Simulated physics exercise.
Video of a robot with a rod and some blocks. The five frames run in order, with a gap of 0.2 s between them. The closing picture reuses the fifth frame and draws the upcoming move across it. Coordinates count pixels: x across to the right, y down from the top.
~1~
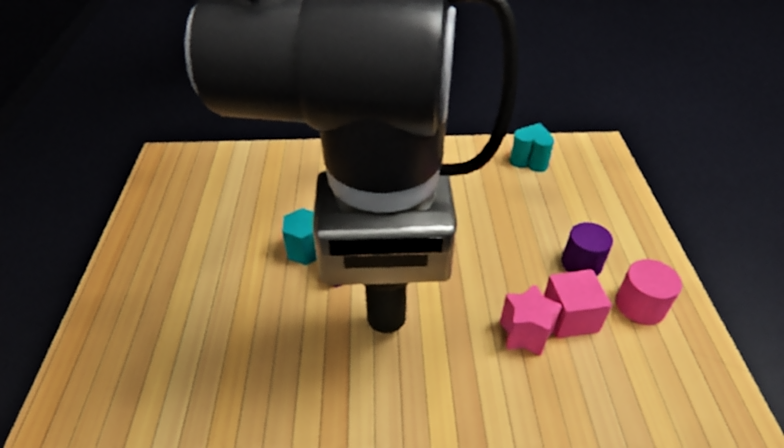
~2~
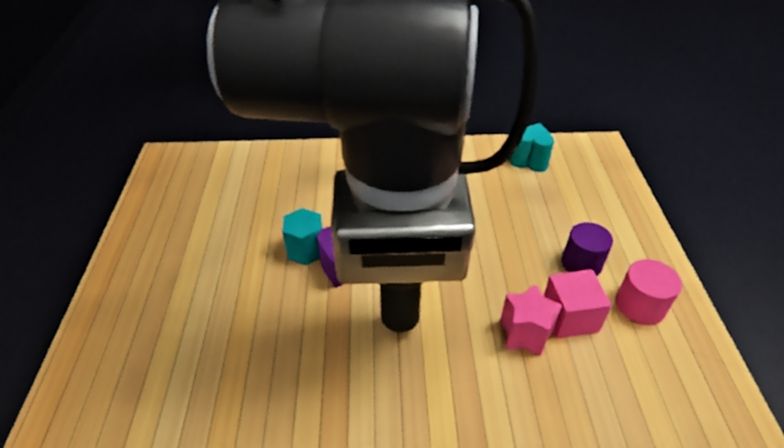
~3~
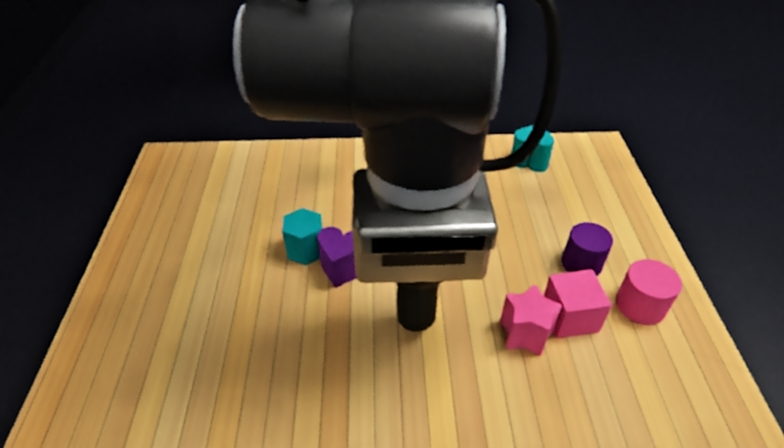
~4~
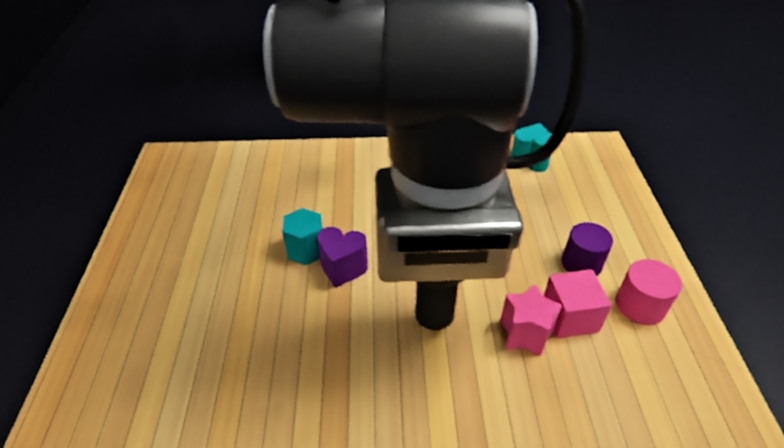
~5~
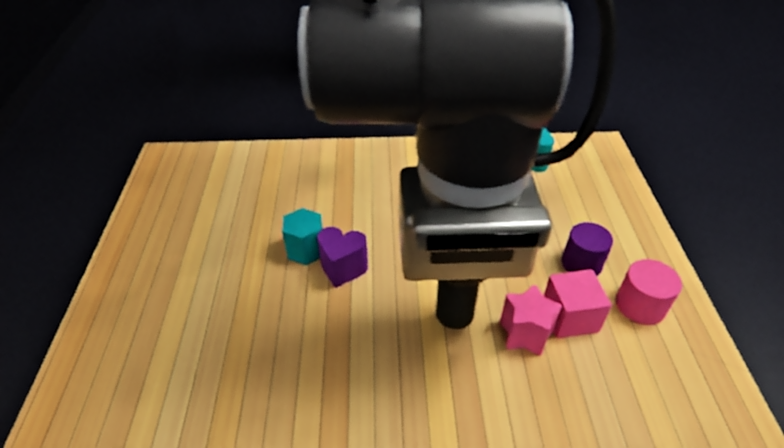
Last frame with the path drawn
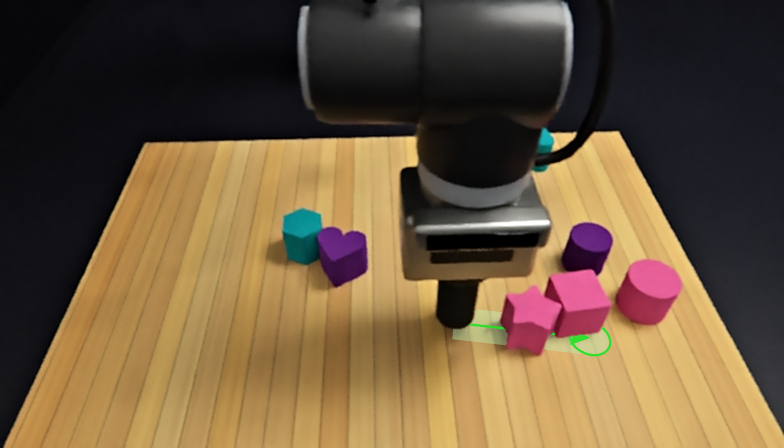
In the video, a black robot arm with a short rod slides gradually rightward above a wooden board, revealing a purple heart-shaped block beside a teal one and nearing a pink star-shaped block, while the blocks stay still.
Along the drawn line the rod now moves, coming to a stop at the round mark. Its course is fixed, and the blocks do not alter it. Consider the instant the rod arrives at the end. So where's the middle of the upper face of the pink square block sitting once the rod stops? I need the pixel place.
Somewhere near (667, 286).
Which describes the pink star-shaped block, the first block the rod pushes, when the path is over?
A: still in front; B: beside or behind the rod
(A)
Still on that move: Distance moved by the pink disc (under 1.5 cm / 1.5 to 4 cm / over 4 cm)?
My estimate: Beyond 4 cm.
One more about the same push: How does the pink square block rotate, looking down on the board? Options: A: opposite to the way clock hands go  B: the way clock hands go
Answer: A.
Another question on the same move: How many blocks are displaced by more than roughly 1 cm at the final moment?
Total: Three-plus.
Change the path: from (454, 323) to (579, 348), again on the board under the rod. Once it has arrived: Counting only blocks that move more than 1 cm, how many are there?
Moved: More than two.
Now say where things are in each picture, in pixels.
Lower end of the rod at (387, 317), tops of blocks, pink star-shaped block at (533, 306), pink square block at (580, 290), purple disc at (592, 236), pink disc at (655, 278), in the first picture.
Rod at (400, 317), blocks as before, in the second picture.
Rod at (416, 316), blocks as before, in the third picture.
Rod at (435, 315), blocks as before, in the fourth picture.
Rod at (455, 313), pink star-shaped block at (533, 306), pink square block at (580, 290), purple disc at (592, 236), pink disc at (655, 278), in the fifth picture.
The drawn path runs in a line from (454, 323) to (590, 338).
The first path, step by step. One third of the way, rod at (501, 318); pink star-shaped block at (546, 308), turned 15° clockwise; pink square block at (584, 290), turned 15° anticlockwise.
Two thirds of the way, rod at (547, 323); pink star-shaped block at (595, 312), turned 15° clockwise; pink square block at (624, 287), turned 15° anticlockwise; pink disc at (667, 275).
At the end, rod at (594, 329); pink star-shaped block at (645, 316); pink square block at (667, 286), turned 25° anticlockwise; purple disc not moved; pink disc at (697, 265).
